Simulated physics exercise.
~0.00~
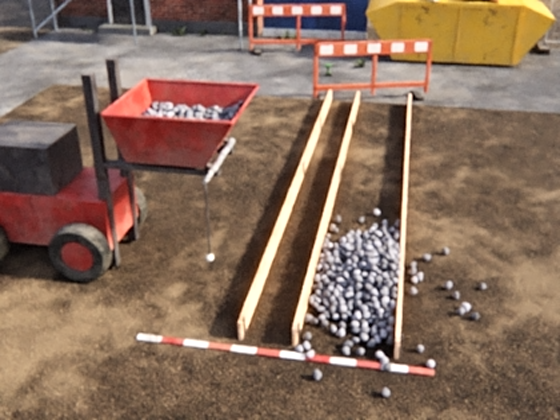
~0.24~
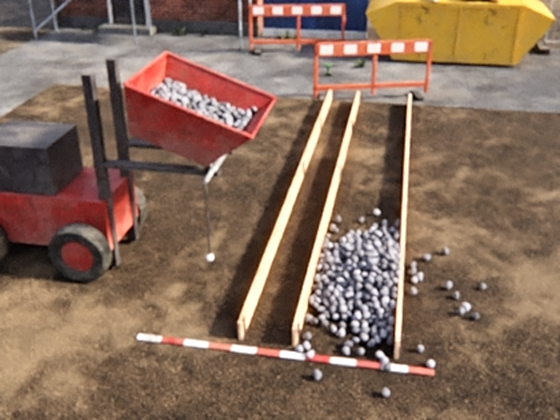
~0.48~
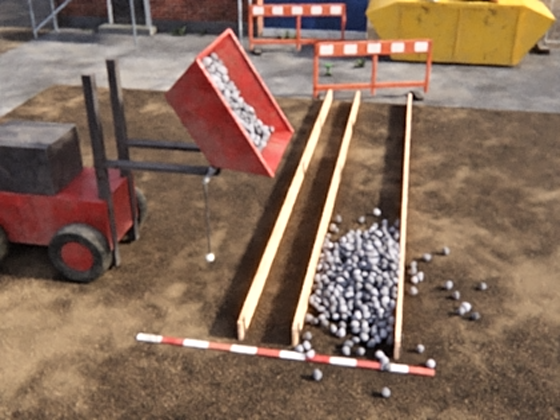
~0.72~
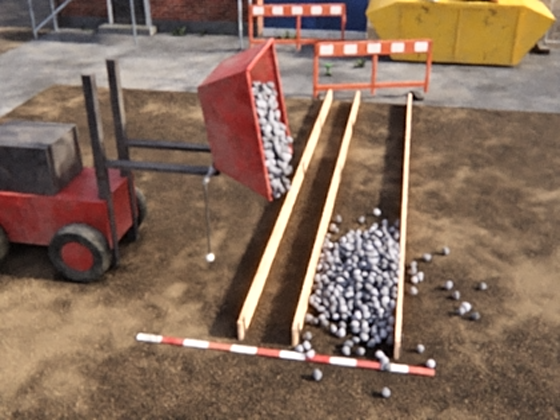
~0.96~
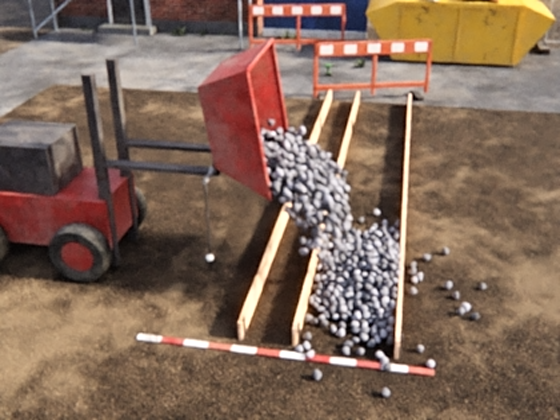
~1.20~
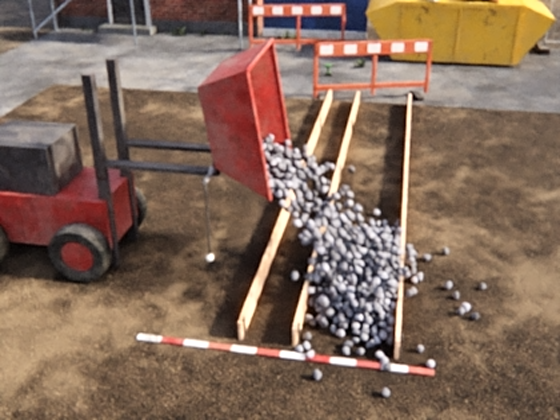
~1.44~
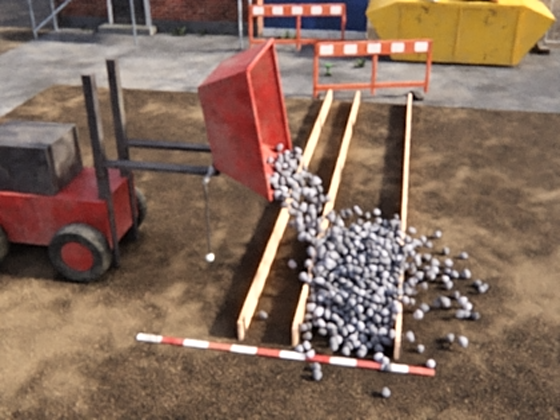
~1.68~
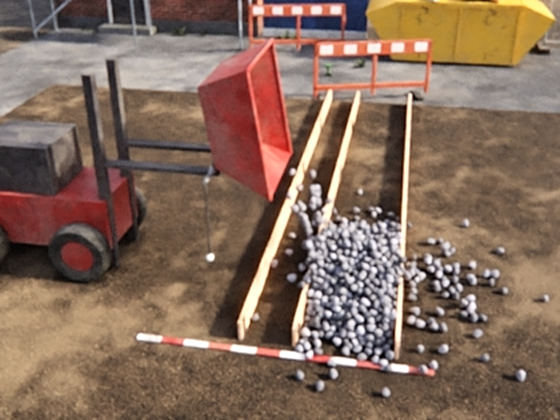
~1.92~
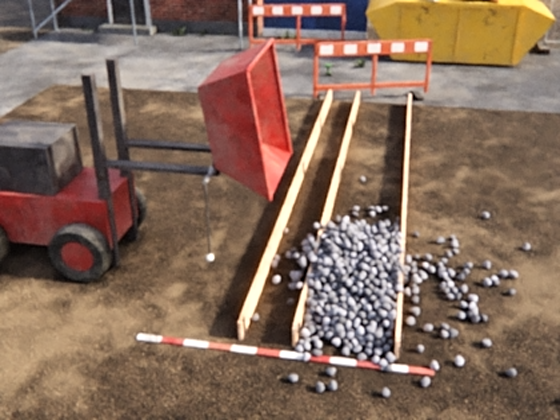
Red forklift tipping its skip and pouring grey stones over wooden boards onto an earlier pile, some scattering past the last board.
